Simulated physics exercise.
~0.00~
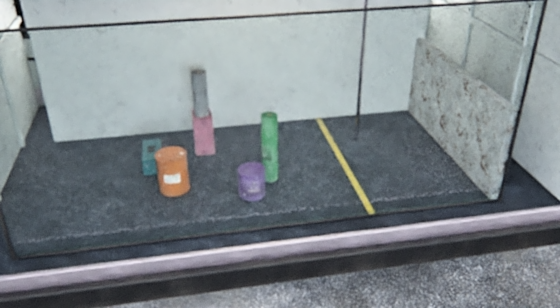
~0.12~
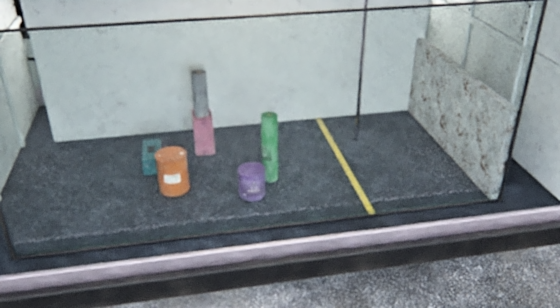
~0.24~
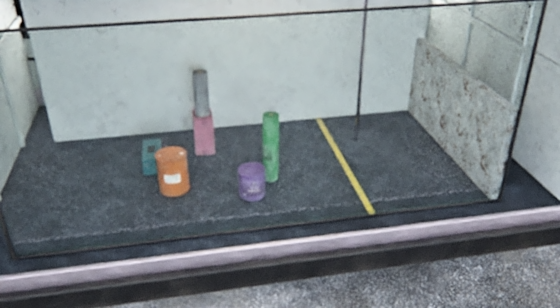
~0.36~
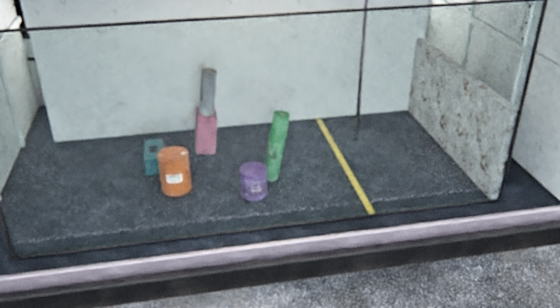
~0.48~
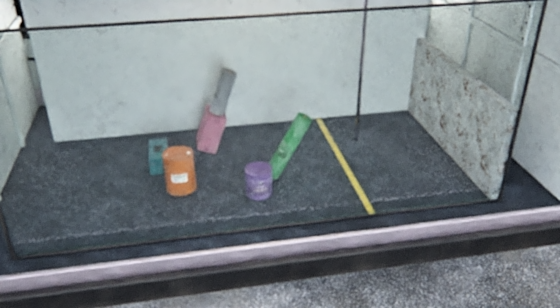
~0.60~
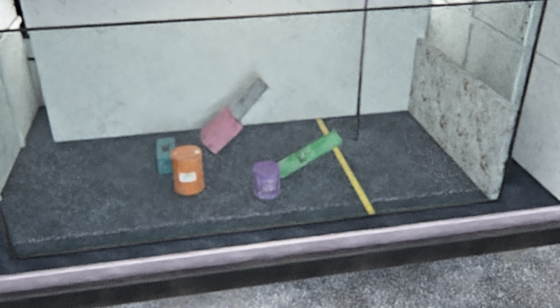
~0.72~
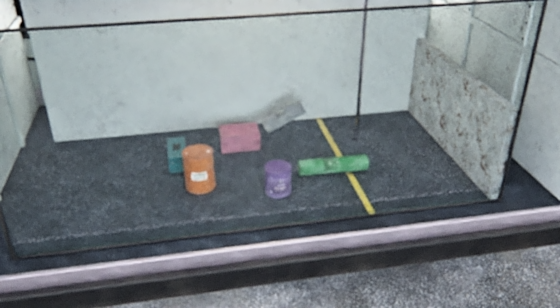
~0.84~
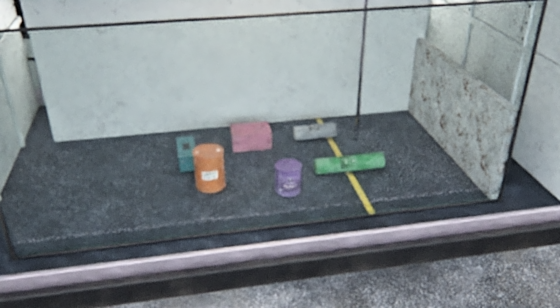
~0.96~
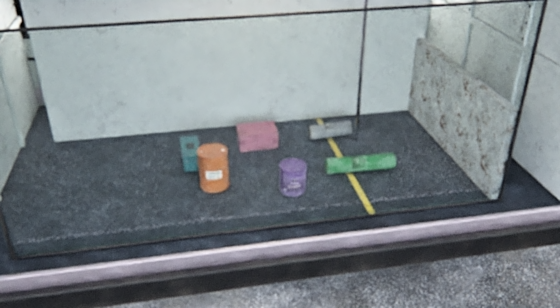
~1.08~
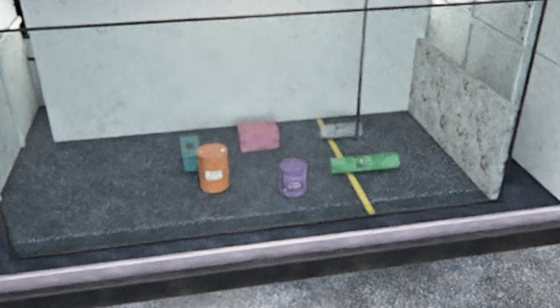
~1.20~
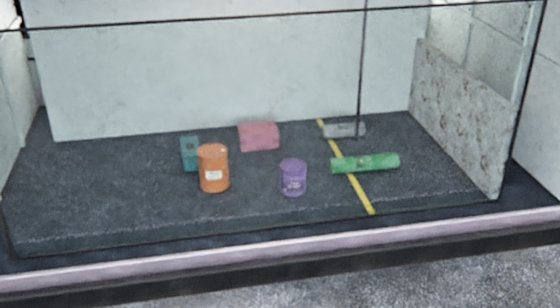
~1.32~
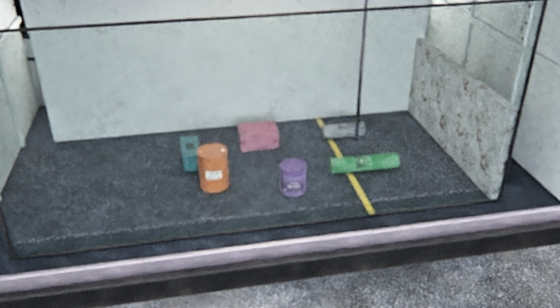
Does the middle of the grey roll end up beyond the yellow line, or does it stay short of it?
It ends up beyond the yellow line. The grey roll tips off the pink pack to the right and comes to rest on its side just past the line.
